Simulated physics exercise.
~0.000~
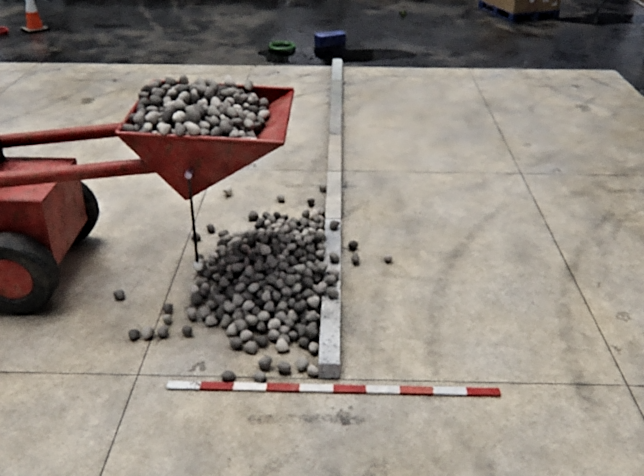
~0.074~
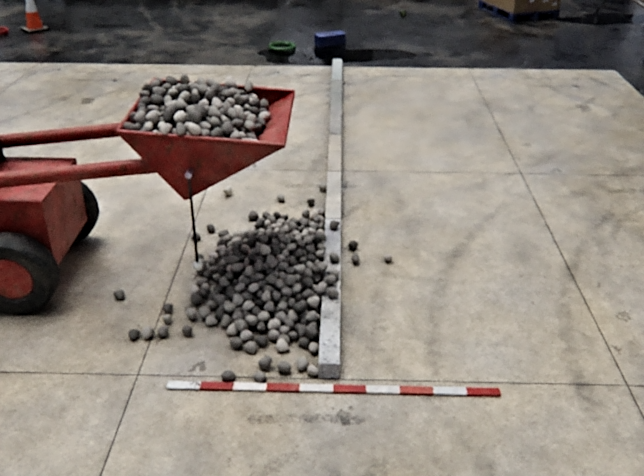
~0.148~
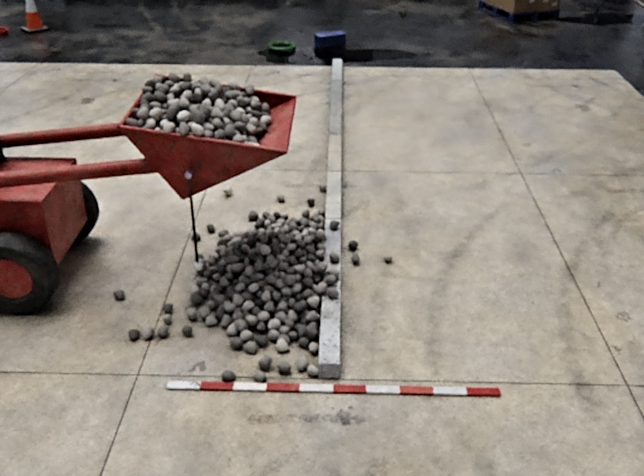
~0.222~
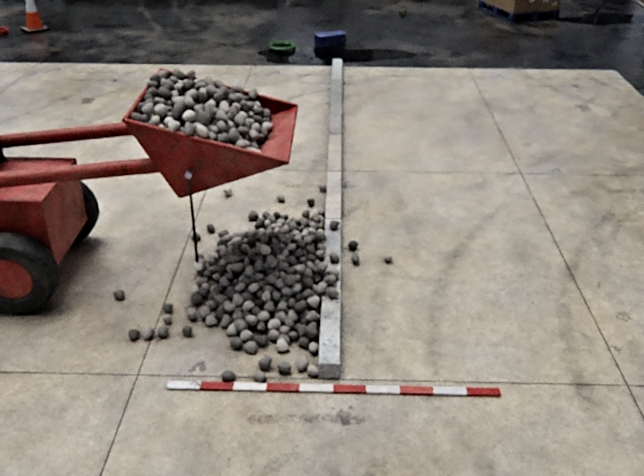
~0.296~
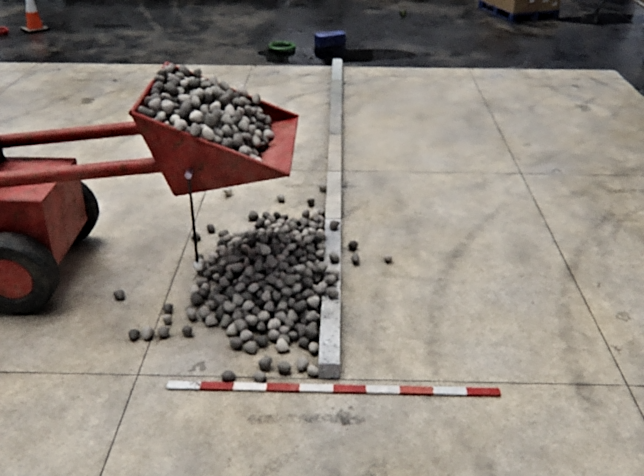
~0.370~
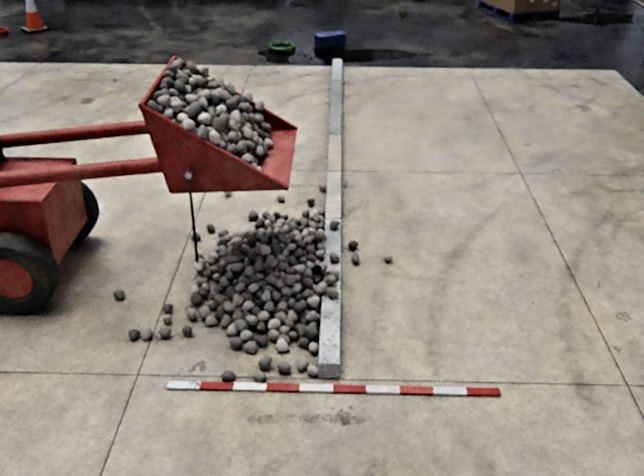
A red bucket heaped with rounded grey cobbles starts tilted back toward the machine on the left, above an earlier pile of stones beside a kerb. It swings smoothly forward, its right lip lowering until the floor is nearly level, while its load shifts slightly and the pile below stays still.
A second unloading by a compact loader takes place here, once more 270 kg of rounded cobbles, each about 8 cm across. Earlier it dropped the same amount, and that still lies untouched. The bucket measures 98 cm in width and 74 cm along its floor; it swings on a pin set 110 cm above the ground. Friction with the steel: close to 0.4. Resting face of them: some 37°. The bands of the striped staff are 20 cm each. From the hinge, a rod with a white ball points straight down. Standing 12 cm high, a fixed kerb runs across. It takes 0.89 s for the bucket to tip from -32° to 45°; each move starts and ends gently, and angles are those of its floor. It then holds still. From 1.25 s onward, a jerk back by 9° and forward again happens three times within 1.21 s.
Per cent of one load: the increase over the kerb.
37 percent.
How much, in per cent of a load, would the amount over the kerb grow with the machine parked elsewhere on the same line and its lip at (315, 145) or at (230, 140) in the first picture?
About 65 per cent for the first, 5 per cent for the second.
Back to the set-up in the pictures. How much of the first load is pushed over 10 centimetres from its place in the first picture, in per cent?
Around 5 in a hundred.
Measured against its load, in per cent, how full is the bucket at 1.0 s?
About 45 per cent is held.
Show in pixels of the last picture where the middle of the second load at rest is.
Around (317, 264).
After 0.7 s the floor is at 33°; in per cent of one load, 99 in the bucket, 100 on this side of the kerb, 1 over the kerb; the foremost stones are at (346, 260).
After 1.0 s the floor is at 45°; in per cent of one load, 43 in the bucket, 156 on this side of the kerb, 1 over the kerb; the foremost stones are at (347, 255).
After 2.9 s the floor is at 45°; in per cent of one load, 0 in the bucket, 162 on this side of the kerb, 38 over the kerb; the foremost stones are at (530, 269).
After 5.4 s the floor is at 45°; in per cent of one load, 0 in the bucket, 162 on this side of the kerb, 38 over the kerb; the foremost stones are at (530, 269). Net gain over the kerb, 37.
